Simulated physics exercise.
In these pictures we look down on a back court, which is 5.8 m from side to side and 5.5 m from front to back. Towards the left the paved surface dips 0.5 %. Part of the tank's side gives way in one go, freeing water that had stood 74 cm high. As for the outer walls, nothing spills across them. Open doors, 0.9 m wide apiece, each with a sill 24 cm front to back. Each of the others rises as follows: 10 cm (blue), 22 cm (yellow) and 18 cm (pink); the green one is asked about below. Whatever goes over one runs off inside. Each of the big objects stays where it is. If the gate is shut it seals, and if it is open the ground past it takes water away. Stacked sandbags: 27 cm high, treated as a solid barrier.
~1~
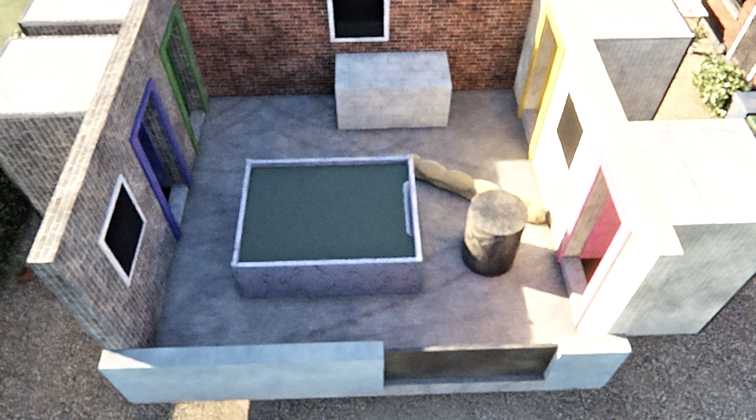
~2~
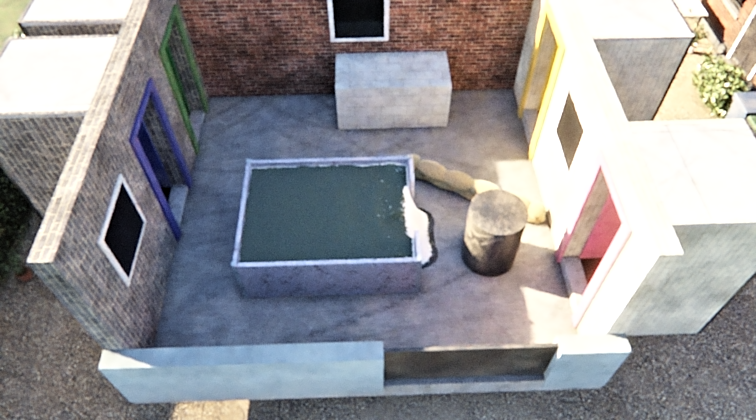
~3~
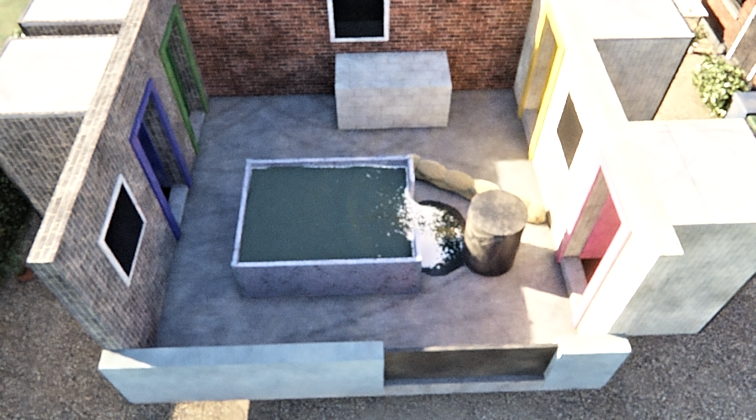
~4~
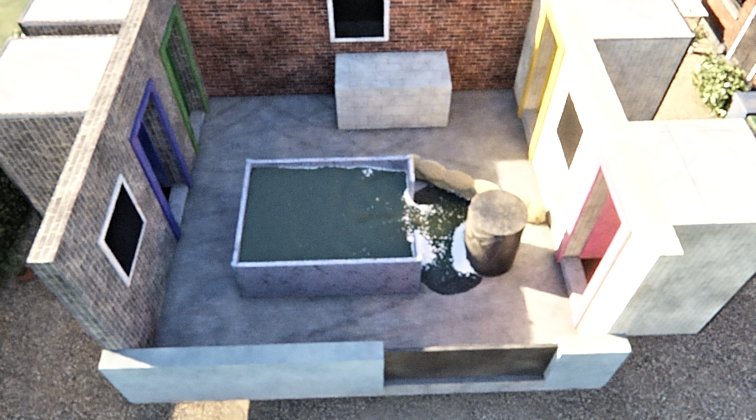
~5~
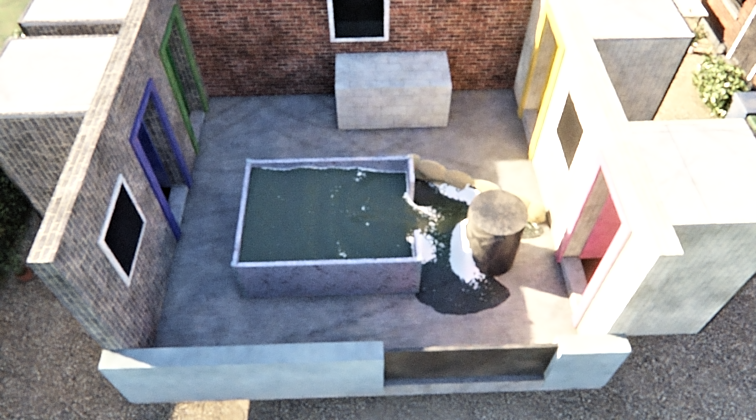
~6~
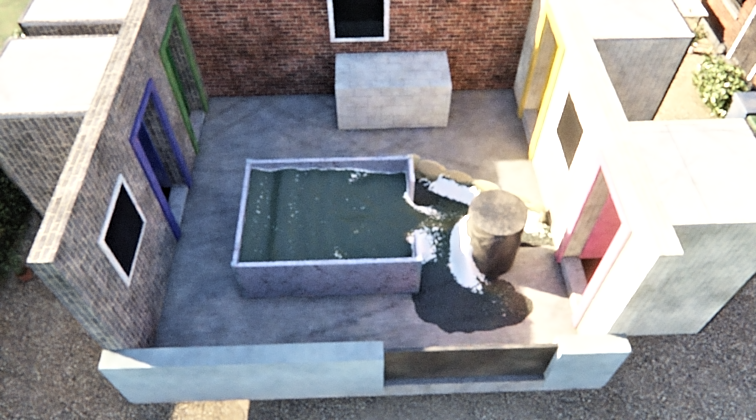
Dark green water bursts through the right side of a pale rectangular tank in a walled grey courtyard, seen from above by a still camera. Brick walls, purple and green doorways at left, yellow and red ones at right, surround the tank, sandbags and a round stone block. Foaming white, the water spreads rightward, strikes the block and sandbags, and wraps around the block toward the front.
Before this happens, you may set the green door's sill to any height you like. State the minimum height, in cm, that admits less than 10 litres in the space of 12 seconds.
17 cm, roughly.
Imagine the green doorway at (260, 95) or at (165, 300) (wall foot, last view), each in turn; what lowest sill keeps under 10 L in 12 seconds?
17 and 22 cm.
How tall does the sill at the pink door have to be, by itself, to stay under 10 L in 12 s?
Pink: Roughly 19 cm.
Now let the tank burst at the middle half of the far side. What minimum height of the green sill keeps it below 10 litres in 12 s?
With that break, close to 33 cm.
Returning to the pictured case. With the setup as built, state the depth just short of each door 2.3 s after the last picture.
Blue door 0 cm, yellow door 7 cm, pink door 15 cm, green door 0 cm.
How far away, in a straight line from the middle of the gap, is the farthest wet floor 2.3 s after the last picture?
4.0 m.
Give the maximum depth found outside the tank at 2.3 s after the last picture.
39 cm.
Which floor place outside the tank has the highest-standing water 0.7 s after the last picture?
At about pixel (476, 204).
Then, 0.7 s after the last picture water covers 30 % of the floor, deepest (52 cm) near (476, 204); it has not reached the green door.
Then, 2.3 s after the last picture water covers 60 % of the floor, deepest (39 cm) near (476, 204); it has not reached the green door.
Then, 11.3 s after the last picture water covers 95 % of the floor, deepest (19 cm) near (204, 120); 17 cm at the green door, 172 litres in over its 7 cm sill.
At the green door as built, the water peaked near 19 cm, 10.5 s after the last picture.
Run again over the same 12 s with other heights there, 22 litres in over 15 cm, 0 litres over 20 cm. The limit of 10 litres is kept from about 17 cm up.
